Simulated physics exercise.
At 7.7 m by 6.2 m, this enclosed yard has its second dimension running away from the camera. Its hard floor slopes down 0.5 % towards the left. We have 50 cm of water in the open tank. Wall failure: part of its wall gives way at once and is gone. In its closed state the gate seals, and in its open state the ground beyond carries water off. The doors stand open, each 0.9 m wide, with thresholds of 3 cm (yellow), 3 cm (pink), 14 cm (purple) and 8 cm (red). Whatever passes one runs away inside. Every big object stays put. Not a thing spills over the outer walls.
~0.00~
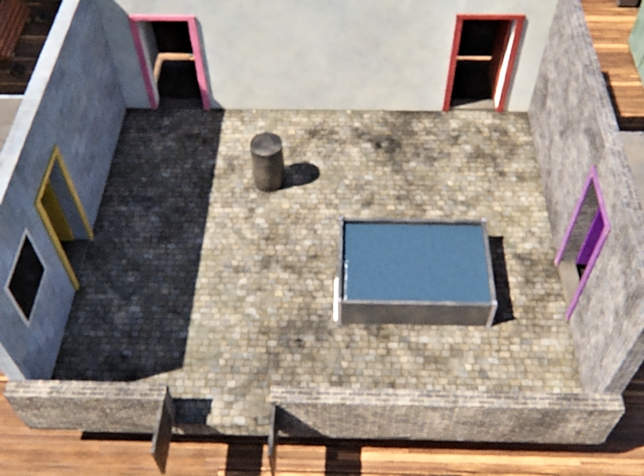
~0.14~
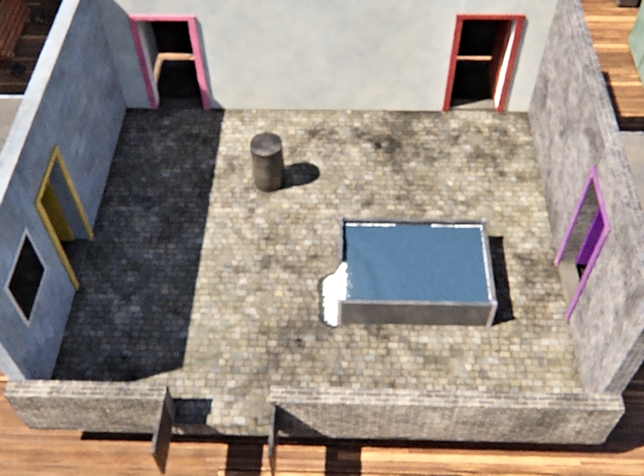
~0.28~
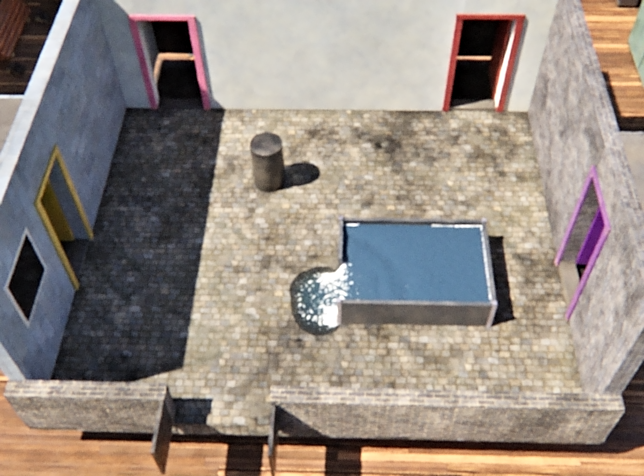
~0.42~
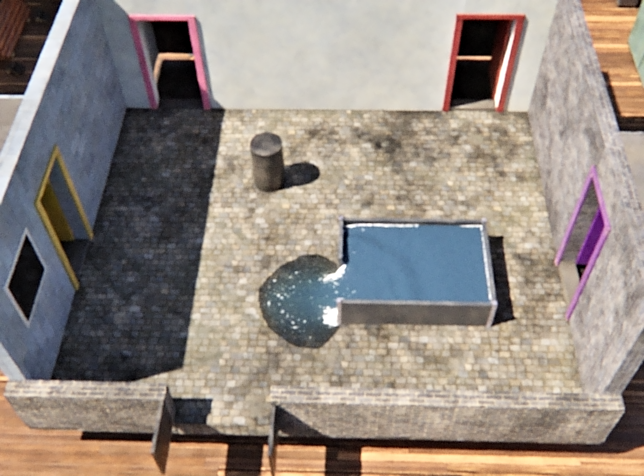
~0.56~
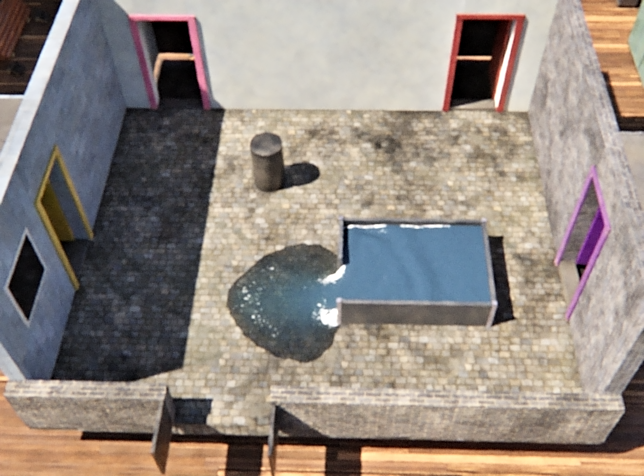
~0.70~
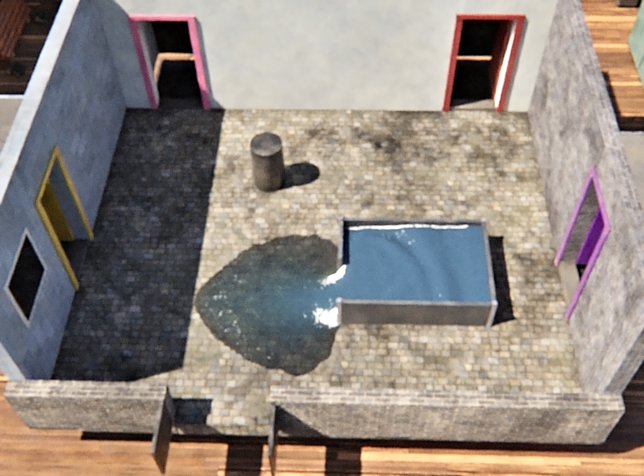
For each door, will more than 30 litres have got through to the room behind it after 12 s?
The yellow door lets in more than the cap; the pink door lets in more than the cap; the purple door lets in less than the cap; the red door lets in less than the cap.
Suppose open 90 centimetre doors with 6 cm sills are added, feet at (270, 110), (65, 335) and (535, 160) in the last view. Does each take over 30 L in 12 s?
So, in the order given, it's shy of the mark, then beyond the mark, then shy of the mark.
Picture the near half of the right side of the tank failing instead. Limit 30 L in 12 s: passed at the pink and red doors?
Compared with the limit, pink is lower and red is lower.
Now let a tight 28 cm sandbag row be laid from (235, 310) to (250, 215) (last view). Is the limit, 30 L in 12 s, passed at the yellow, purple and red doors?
Result - yellow: No, not exceeded, purple: No, not exceeded, red: No, not exceeded.
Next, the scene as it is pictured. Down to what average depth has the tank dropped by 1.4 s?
Mean depth: Some 38 cm.
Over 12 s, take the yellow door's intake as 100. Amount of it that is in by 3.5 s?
Share: ~ 35 %.
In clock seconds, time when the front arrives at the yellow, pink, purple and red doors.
Arrival: Yellow 1.8 s, pink 4.5 s, purple not in the 12 s, red not in the 12 s.
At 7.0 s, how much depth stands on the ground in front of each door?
Measured in centimetres, the yellow door gives 8, the pink door 7, the purple door 0 and the red door 0.
After 1.4 s water covers 20 % of the floor and is deepest (26 cm) near (327, 303); yellow door not reached, pink door not reached, purple door not reached, red door not reached.
After 2.2 s water covers 30 % of the floor and is deepest (22 cm) near (327, 303); yellow door 8 cm at the sill, 4 L in, pink door not reached, purple door not reached, red door not reached.
After 3.5 s water covers 35 % of the floor and is deepest (19 cm) near (95, 405); yellow door 11 cm at the sill, 60 L in, pink door not reached, purple door not reached, red door not reached.
After 7.0 s water covers 40 % of the floor and is deepest (11 cm) near (127, 110); yellow door 8 cm at the sill, 133 L in, pink door 7 cm at the sill, 5 L in, purple door not reached, red door not reached.
After 12.0 s water covers 60 % of the floor and is deepest (6 cm) near (112, 165); yellow door 5 cm at the sill, 170 L in, pink door 6 cm at the sill, 65 L in, purple door not reached, red door not reached.
